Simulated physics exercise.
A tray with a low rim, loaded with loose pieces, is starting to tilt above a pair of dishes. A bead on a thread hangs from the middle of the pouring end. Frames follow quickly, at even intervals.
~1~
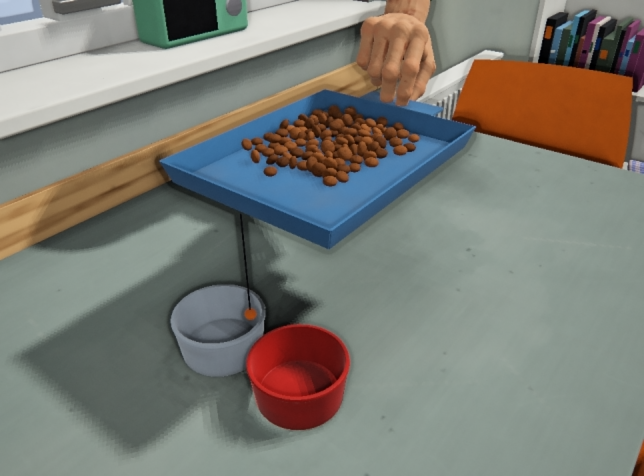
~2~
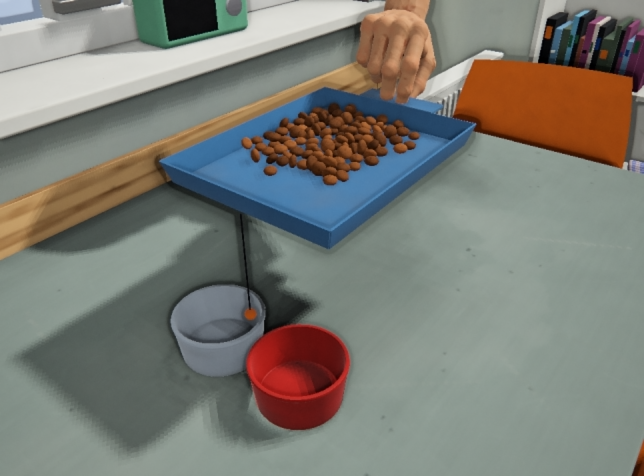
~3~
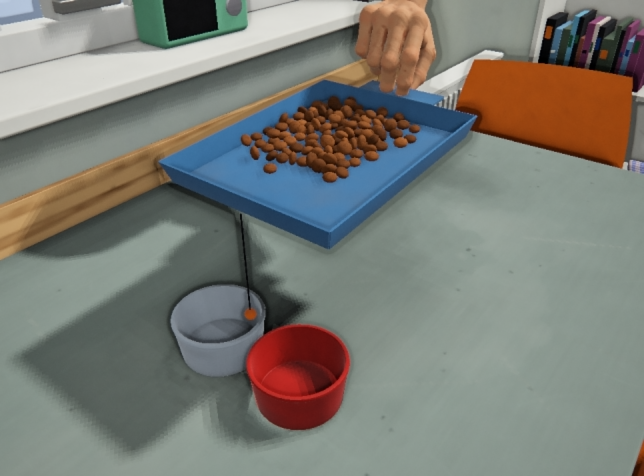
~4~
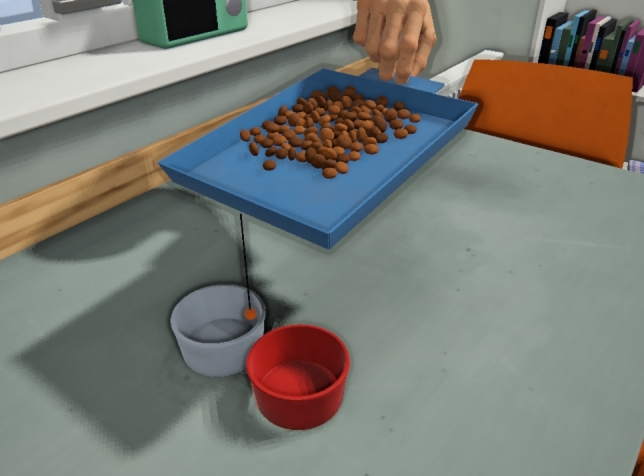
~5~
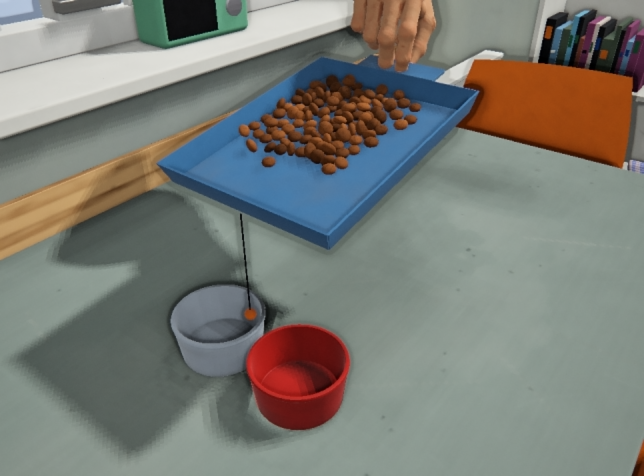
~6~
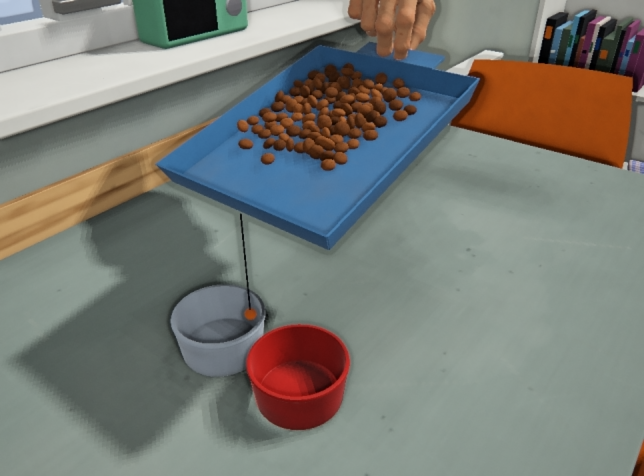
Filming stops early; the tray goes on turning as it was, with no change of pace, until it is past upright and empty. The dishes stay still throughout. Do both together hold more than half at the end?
Most of the load misses the dishes.
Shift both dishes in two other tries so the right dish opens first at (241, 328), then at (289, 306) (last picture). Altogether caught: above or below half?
At place one a lesser share; at place two a lesser share.
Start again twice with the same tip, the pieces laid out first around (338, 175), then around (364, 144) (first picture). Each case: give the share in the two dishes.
First case: Some 10 %; second case: Some 20 %.
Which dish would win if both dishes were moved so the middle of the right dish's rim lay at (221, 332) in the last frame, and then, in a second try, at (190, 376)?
Try 1: The dish at right; try 2: The dish at right.
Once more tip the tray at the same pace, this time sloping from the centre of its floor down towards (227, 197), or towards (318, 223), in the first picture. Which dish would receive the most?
The first try favours the left of the two, the second the right of the two.
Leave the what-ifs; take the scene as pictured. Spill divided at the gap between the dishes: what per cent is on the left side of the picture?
It amounts to some 90 percent.
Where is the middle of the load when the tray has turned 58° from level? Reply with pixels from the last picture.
I'd mark it close to (238, 187).
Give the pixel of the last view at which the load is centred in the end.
I'd put the middle somewhere around (191, 431).
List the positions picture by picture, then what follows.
Corners of the pouring end at (170, 160) and (329, 224), level; middle of the load at (337, 144), bits of dog kibble; left dish at (187, 352); right dish at (266, 404); bead on its thread at (251, 314), in the first picture.
Corners of the pouring end at (170, 160) and (329, 224), level; middle of the load at (337, 143), in the second picture.
Corners of the pouring end at (169, 160) and (328, 225), tipped barely, level across its low end; middle of the load at (337, 138), in the third picture.
Corners of the pouring end at (168, 161) and (327, 226), tipped a little, level across its low end; middle of the load at (337, 130), in the fourth picture.
Corners of the pouring end at (167, 161) and (326, 227), tipped a little, level across its low end; middle of the load at (336, 122), in the fifth picture.
Corners of the pouring end at (166, 162) and (325, 228), tipped a little, level across its low end; middle of the load at (335, 115); left dish at (187, 352); right dish at (266, 404), in the sixth picture.
Soon, tray tipped steeply; nearly all on the tray; a stray few outside both; a stray few in the air.
A while on, tray tipped right over; about a quarter on the tray; a stray few in the right dish; a stray few in the left dish; about a quarter outside both; about a third in the air.
Towards the end, tray tipped past a quarter turn; a small part in the right dish; a small part in the left dish; most outside both.
Finally, tray tipped past a quarter turn; a small part in the right dish; a small part in the left dish; most outside both.
